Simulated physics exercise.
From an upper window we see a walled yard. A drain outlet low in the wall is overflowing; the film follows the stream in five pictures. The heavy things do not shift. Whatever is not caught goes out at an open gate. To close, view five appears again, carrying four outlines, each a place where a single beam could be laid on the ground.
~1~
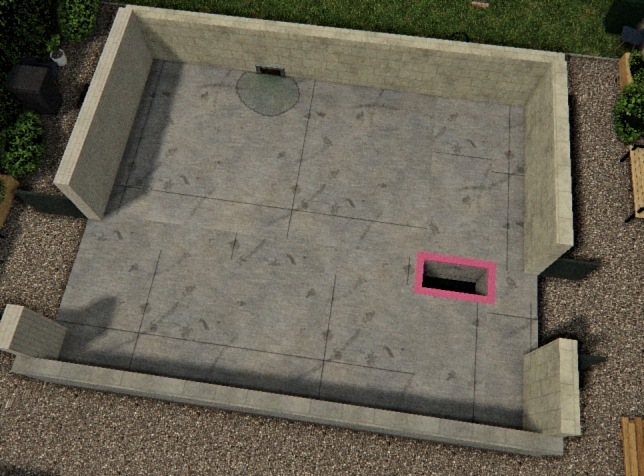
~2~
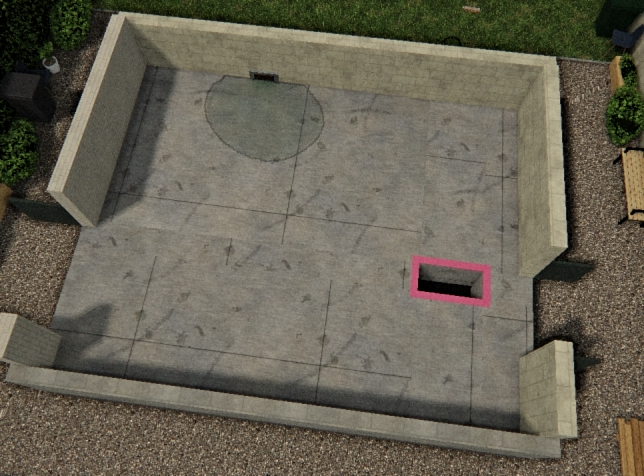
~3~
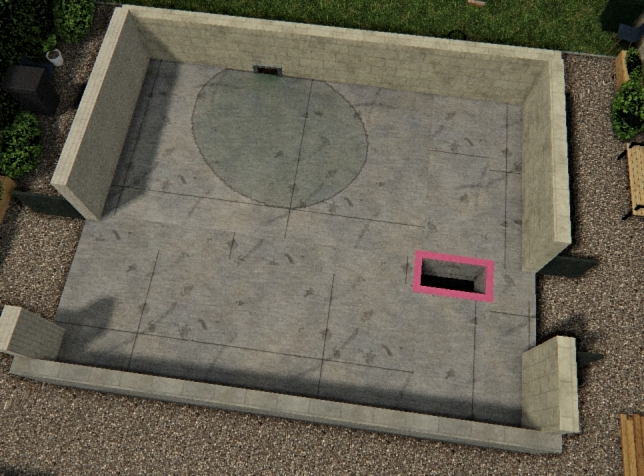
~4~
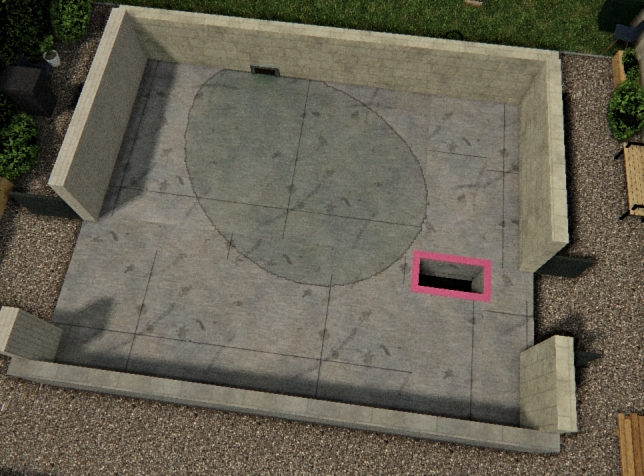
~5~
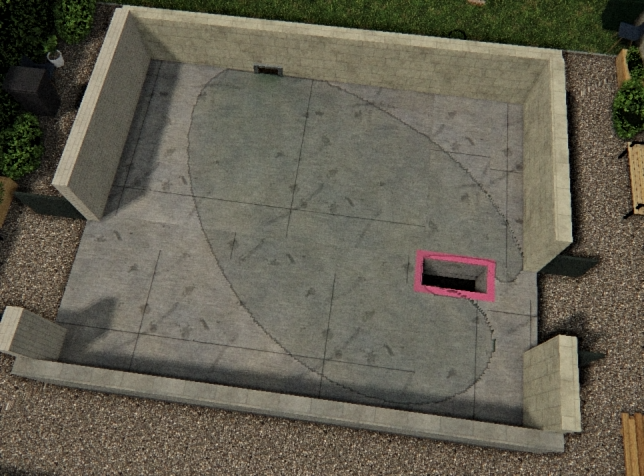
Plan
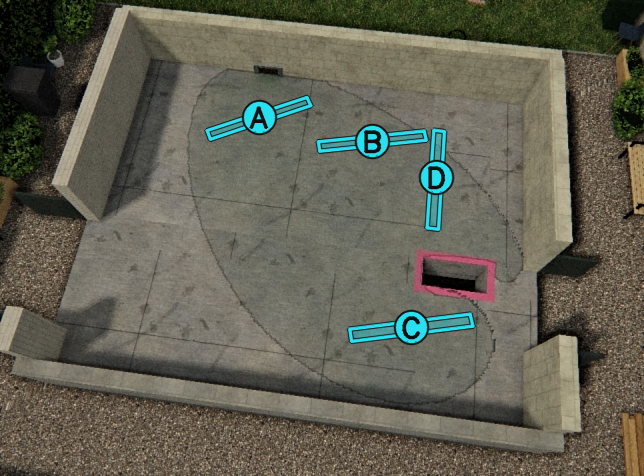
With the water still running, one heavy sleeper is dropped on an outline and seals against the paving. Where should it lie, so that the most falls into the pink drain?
C is best.
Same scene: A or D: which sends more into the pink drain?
The answer is D.
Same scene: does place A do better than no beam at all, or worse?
Place A is worse.
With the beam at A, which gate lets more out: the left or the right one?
The right one.
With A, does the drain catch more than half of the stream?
No, it does not.
On the marked copy, A from (208, 134) to (308, 101); B from (319, 146) to (425, 135); C from (350, 335) to (471, 320); D from (432, 228) to (439, 130).
Choosing A, about 26 % of the stream goes into the pink drain, about 73 % out by the gates.
Choosing B, about 30 % of the stream goes into the pink drain, about 70 % out by the gates.
Choosing C, about 53 % of the stream goes into the pink drain, about 46 % out by the gates.
Choosing D, about 38 % of the stream goes into the pink drain, about 61 % out by the gates.
